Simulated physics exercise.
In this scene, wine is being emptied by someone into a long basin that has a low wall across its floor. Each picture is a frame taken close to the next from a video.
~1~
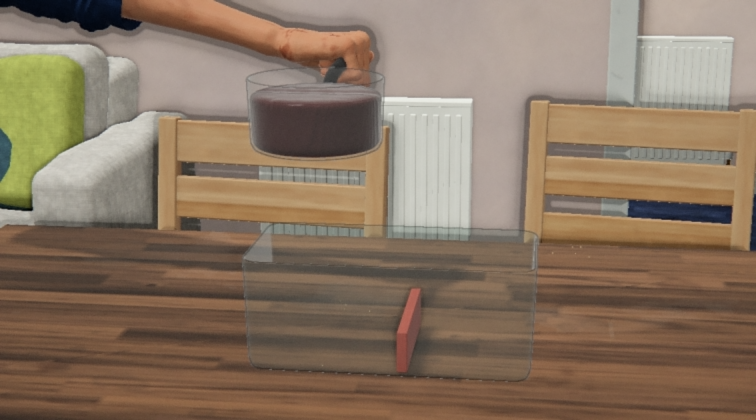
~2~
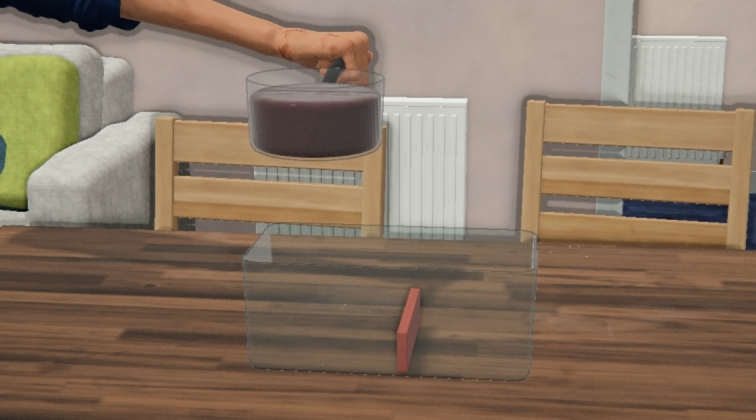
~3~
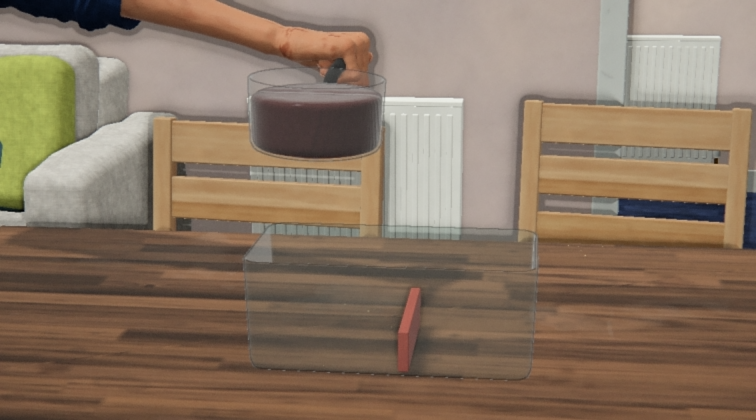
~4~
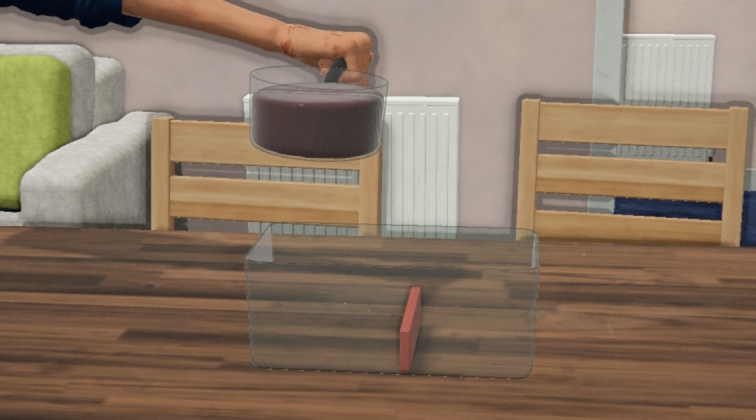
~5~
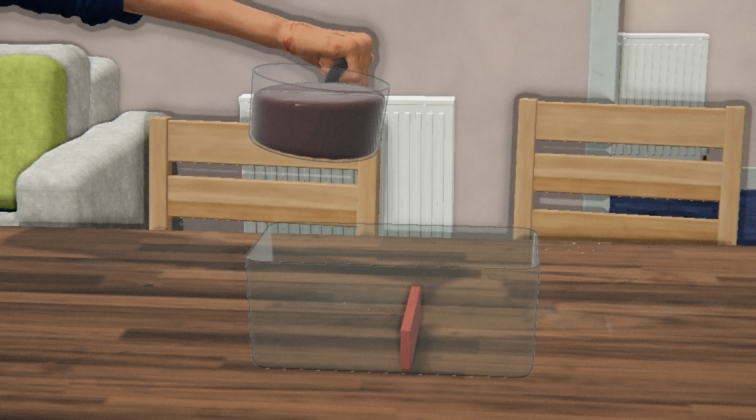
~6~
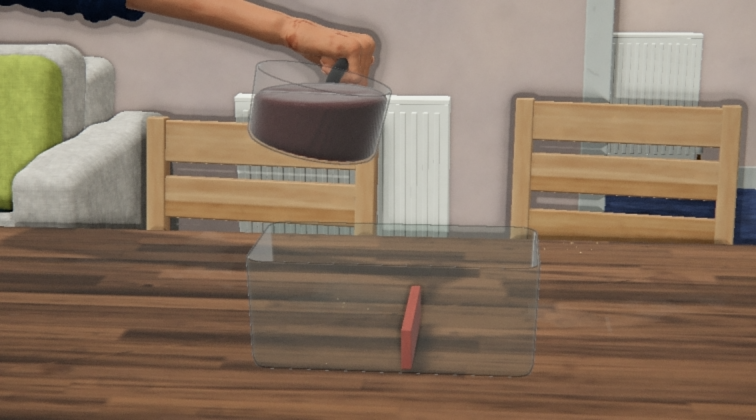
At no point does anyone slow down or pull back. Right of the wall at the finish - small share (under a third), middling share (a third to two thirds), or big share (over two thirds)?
Big.
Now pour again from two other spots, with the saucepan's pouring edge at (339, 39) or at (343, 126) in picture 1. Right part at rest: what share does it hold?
Close to 55 % for the first start and close to 35 % for the second.
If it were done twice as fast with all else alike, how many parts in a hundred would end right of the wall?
Roughly 55 per cent ends up there.
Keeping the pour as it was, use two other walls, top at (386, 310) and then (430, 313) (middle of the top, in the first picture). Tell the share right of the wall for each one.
My guess is some 90 percent the first time and some 60 percent the second.
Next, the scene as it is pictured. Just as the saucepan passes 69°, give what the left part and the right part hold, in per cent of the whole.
Left part close to 0 in a hundred, right part close to 10.
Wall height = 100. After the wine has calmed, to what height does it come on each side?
Once it is still, the left part shows 20 per cent and the right part 80.
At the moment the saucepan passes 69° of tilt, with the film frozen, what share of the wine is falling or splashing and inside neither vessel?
Estimated: 30 per cent or thereabouts.
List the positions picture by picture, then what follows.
In the first frame, it leans 0°; its right rim is at (383, 80); the wine meets the walls at (253, 92) and (382, 95); the long basin's rim runs from (257, 242) to (537, 253); the wall's top is at (410, 311).
In the second frame, it leans 1°; its right rim is at (383, 81); the wine meets the walls at (253, 92) and (381, 95).
In the third frame, it leans 2°; its right rim is at (384, 83); the wine meets the walls at (254, 92) and (383, 95).
In the fourth frame, it leans 4°; its right rim is at (386, 85); the wine meets the walls at (255, 92) and (384, 95).
In the fifth frame, it leans 8°; its right rim is at (388, 89); the wine meets the walls at (256, 91) and (386, 95).
In the sixth frame, it leans 12°; its right rim is at (390, 94); the wine meets the walls at (257, 92) and (387, 96).
A moment on, the saucepan is tipped part way and 55 per cent is still to pour, 0 is left of the wall and 12 right of it.
Next, the saucepan is tipped right over and 8 per cent is still to pour, 10 is left of the wall and 73 right of it.
Then the saucepan is tipped right over and 0 per cent is still to pour, 24 is left of the wall and 75 right of it.
Later the saucepan is tipped right over and 0 per cent is still to pour, 25 is left of the wall and 74 right of it.
Finally, 25 per cent lies left of the wall, 74 right of it and 1 outside.
